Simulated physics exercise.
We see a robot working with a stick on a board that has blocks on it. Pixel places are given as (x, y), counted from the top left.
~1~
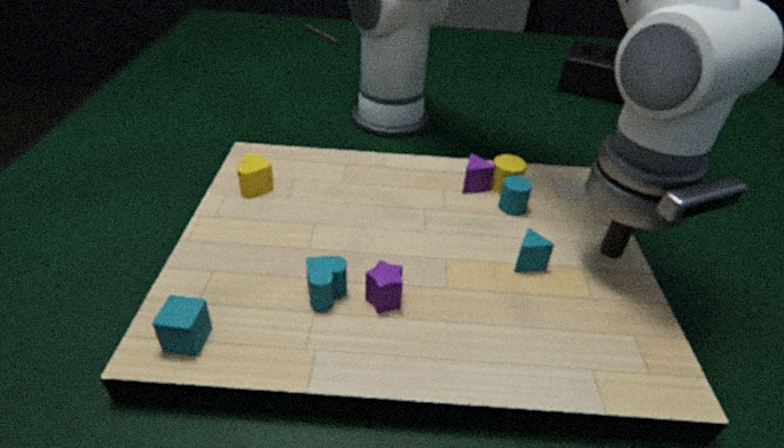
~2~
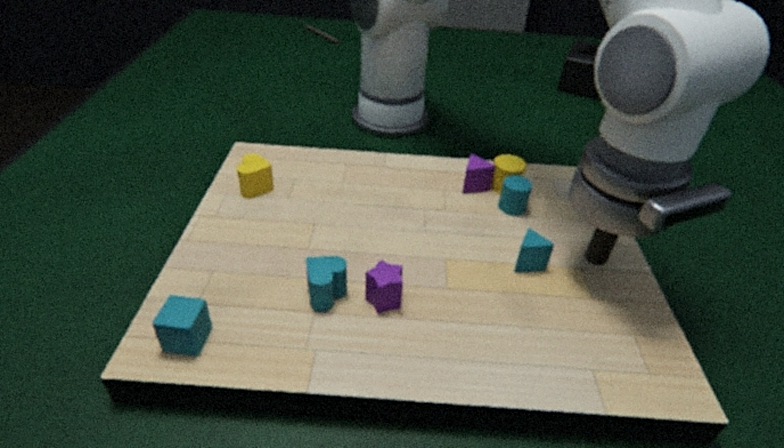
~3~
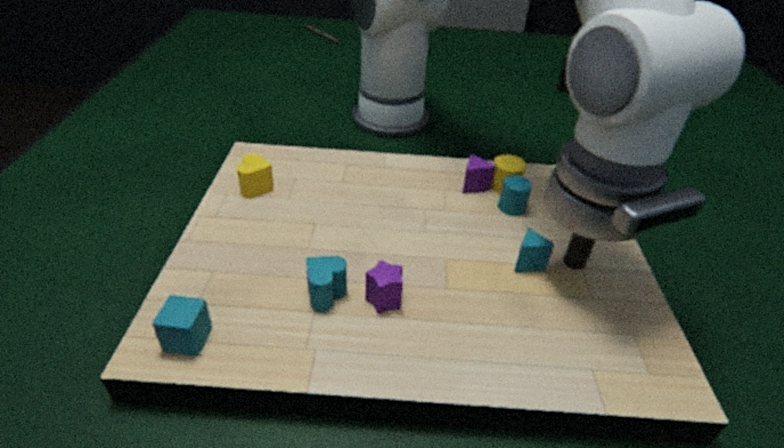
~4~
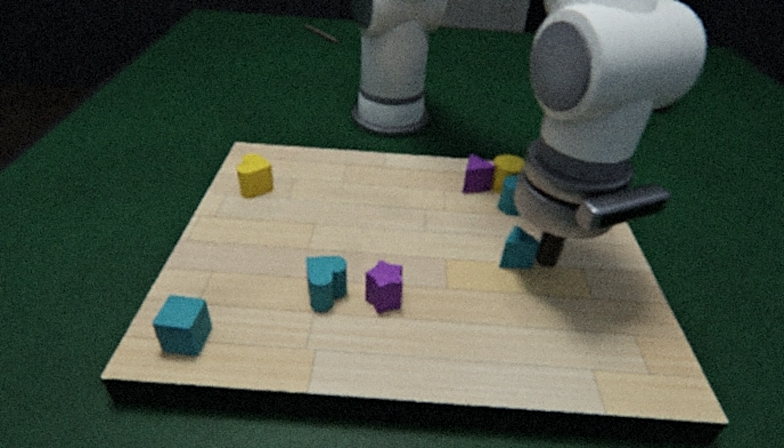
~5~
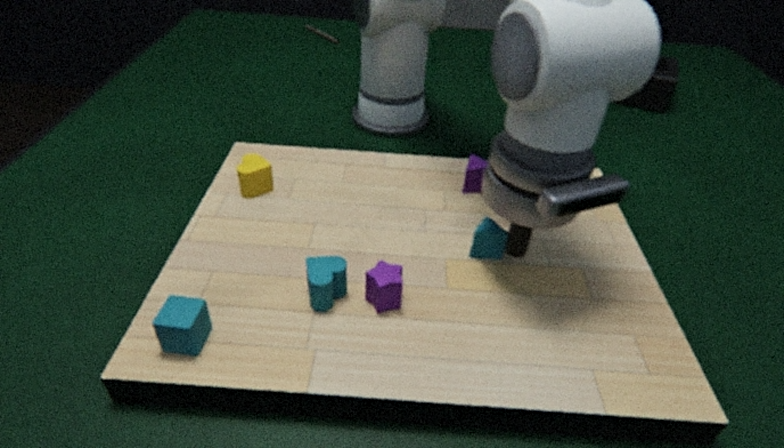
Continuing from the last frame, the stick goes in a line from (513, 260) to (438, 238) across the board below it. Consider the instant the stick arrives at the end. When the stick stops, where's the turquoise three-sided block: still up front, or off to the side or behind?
In front, still.
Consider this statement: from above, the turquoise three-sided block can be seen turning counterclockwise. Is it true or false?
False.
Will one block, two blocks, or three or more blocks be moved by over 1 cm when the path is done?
When the path ends, I think you'll find one block out of place by more than 1 cm.
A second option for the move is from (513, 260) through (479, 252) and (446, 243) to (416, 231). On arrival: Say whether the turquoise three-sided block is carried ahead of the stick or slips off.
I think it holds its spot in front.
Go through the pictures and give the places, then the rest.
The first picture shows lower end of the stick at (611, 252), tops of blocks, turquoise three-sided block at (535, 239).
The second picture shows stick at (596, 259), blocks as before.
The third picture shows stick at (574, 263), blocks as before.
The fourth picture shows stick at (546, 260), turquoise three-sided block at (521, 236).
The fifth picture shows stick at (515, 251), turquoise three-sided block at (490, 226).
The first path, step by step. Halfway along, stick at (476, 239); turquoise three-sided block at (459, 218), turned 35° clockwise.
At the end, stick at (440, 229); turquoise three-sided block at (422, 208), turned 40° clockwise.
